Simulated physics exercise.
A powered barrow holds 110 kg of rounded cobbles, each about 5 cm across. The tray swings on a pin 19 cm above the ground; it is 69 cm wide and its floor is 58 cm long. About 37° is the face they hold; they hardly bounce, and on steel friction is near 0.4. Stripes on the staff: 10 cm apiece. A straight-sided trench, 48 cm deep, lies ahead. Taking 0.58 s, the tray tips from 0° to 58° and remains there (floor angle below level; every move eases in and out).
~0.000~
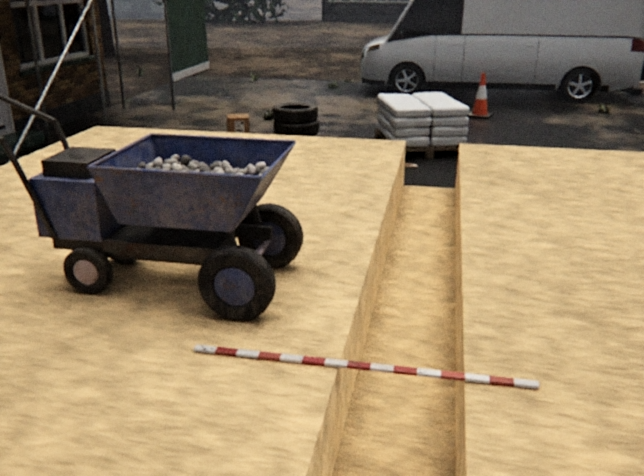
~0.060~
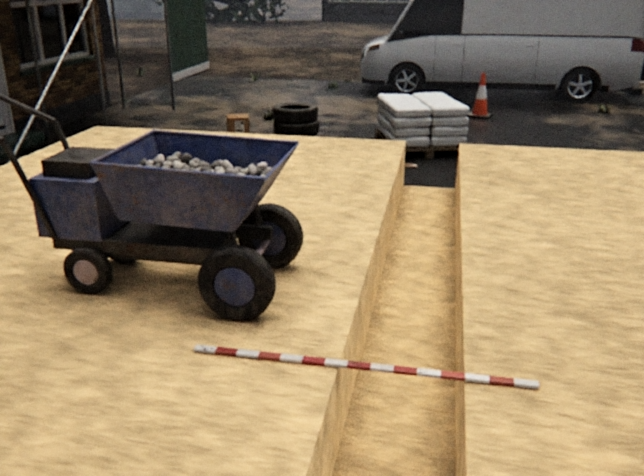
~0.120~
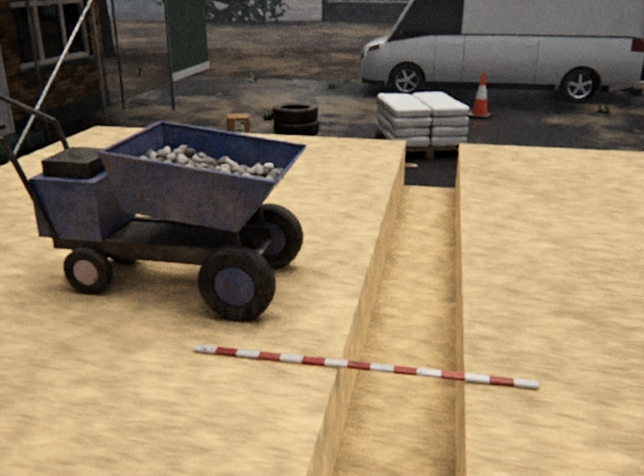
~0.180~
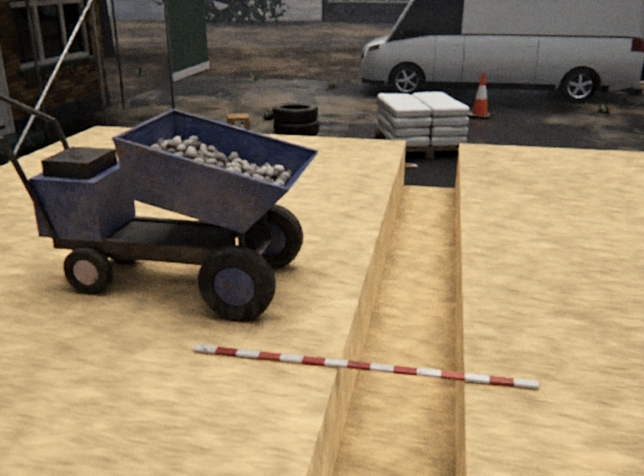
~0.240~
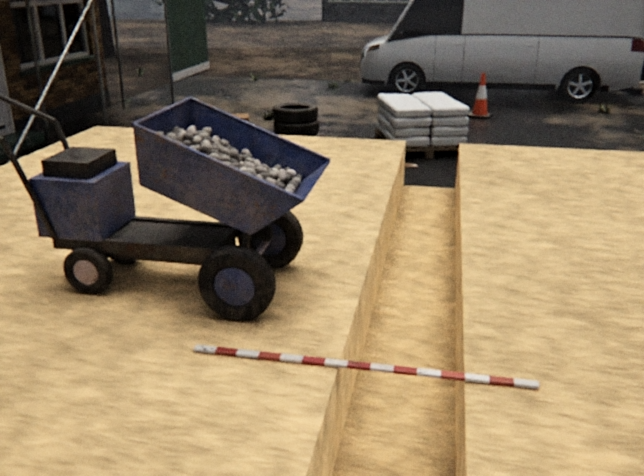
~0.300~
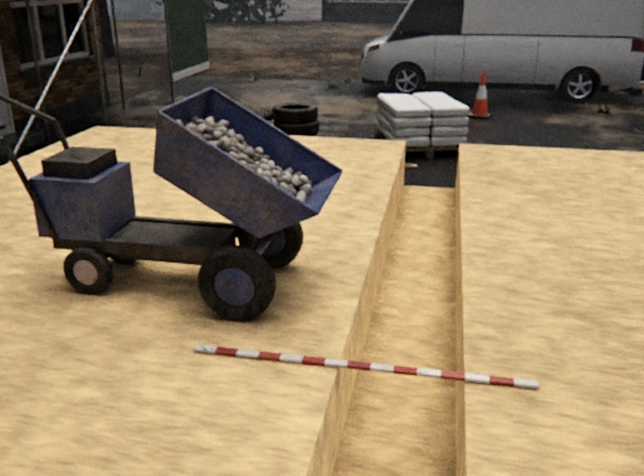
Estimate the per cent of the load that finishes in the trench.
Roughly 49 percent.
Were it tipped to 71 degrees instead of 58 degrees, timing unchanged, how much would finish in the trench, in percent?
Trench share: Approx. 95%.
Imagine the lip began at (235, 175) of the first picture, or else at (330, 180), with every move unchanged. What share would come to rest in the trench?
First spot about 50, second spot about 20 per cent.
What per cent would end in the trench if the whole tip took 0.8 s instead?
Something close to 40 per cent.
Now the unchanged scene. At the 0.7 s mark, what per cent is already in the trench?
Roughly 5% by that time.
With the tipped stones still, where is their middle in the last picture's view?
Their centre sits close to (425, 382).
After 0.4 s the floor is at 48°; 100 % in the tray; the foremost stones are at (323, 214).
After 0.7 s the floor is at 58°; 95 % in the tray, 5 % in the trench; the foremost stones are at (385, 259).
After 1.0 s the floor is at 58°; 58 % in the tray, 40 % in the trench, 2 % past the trench; the foremost stones are at (491, 310).
After 3.0 s the floor is at 58°; 49 % in the tray, 49 % in the trench, 2 % past the trench; the foremost stones are at (580, 309).
